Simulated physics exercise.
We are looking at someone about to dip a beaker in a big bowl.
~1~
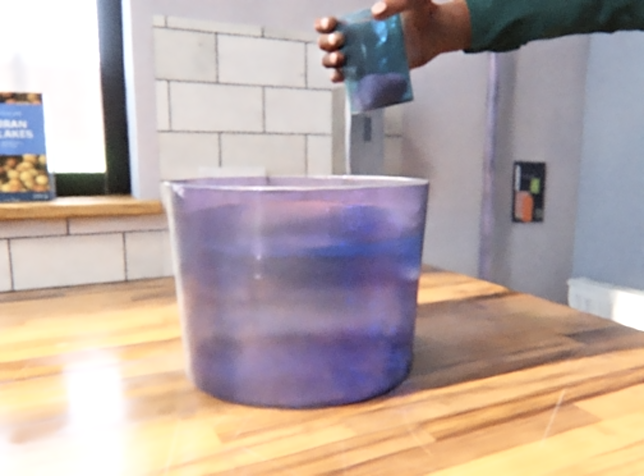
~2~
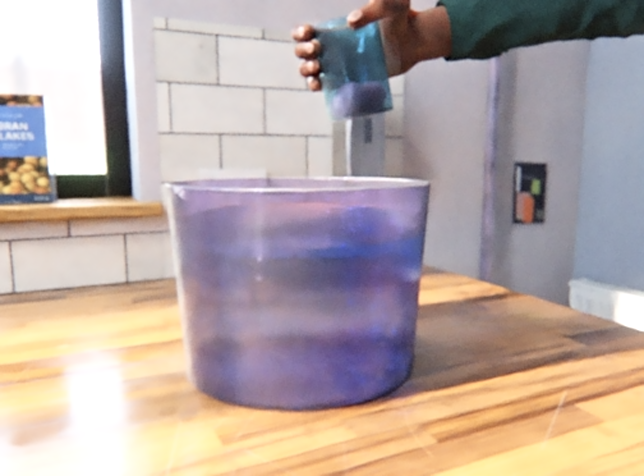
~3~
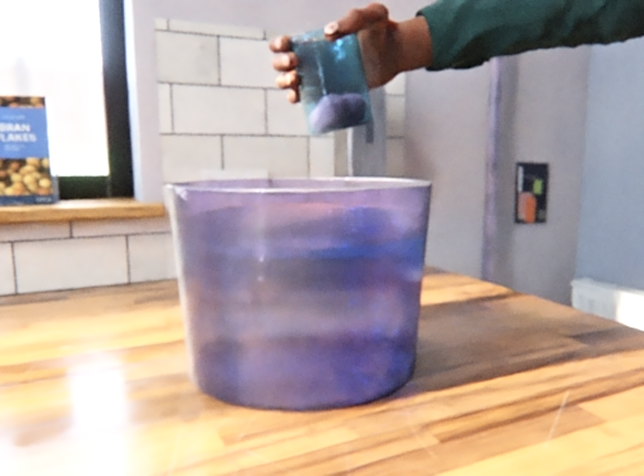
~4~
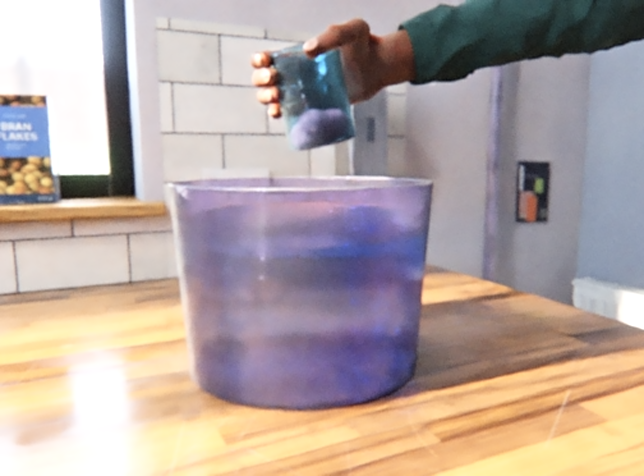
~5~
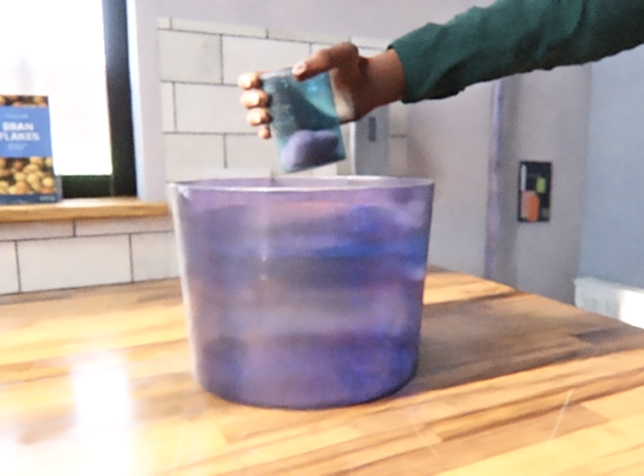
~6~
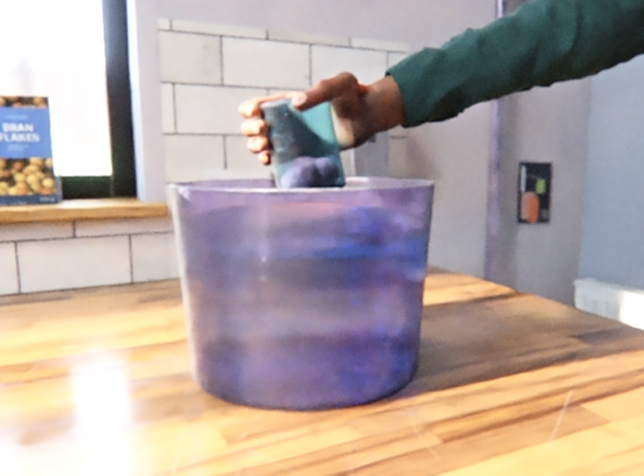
A hand in a green sleeve held a clear bluish beaker upright with something purple inside, moving it left and steadily down until it was at the rim of a big purple bowl.
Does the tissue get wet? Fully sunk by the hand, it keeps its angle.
Yes.
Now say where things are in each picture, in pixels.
Beaker (374, 60) mouth up; above the big bowl, in the first picture.
Beaker (352, 69) mouth up; tissue (359, 102); coming down, in the second picture.
Beaker (331, 80) mouth up; lower, in the third picture.
Beaker (313, 96) mouth up; tissue (320, 130); lower still, in the fourth picture.
Beaker (303, 117) mouth up; close to the surface, in the fifth picture.
Beaker (303, 145) mouth up; tissue (310, 178); just over the surface, in the sixth picture.
Soon after, the beaker enters the water.
Later, water pours in as the air escapes.
In the end, the beaker is under, flooded, and the tissue is wet.
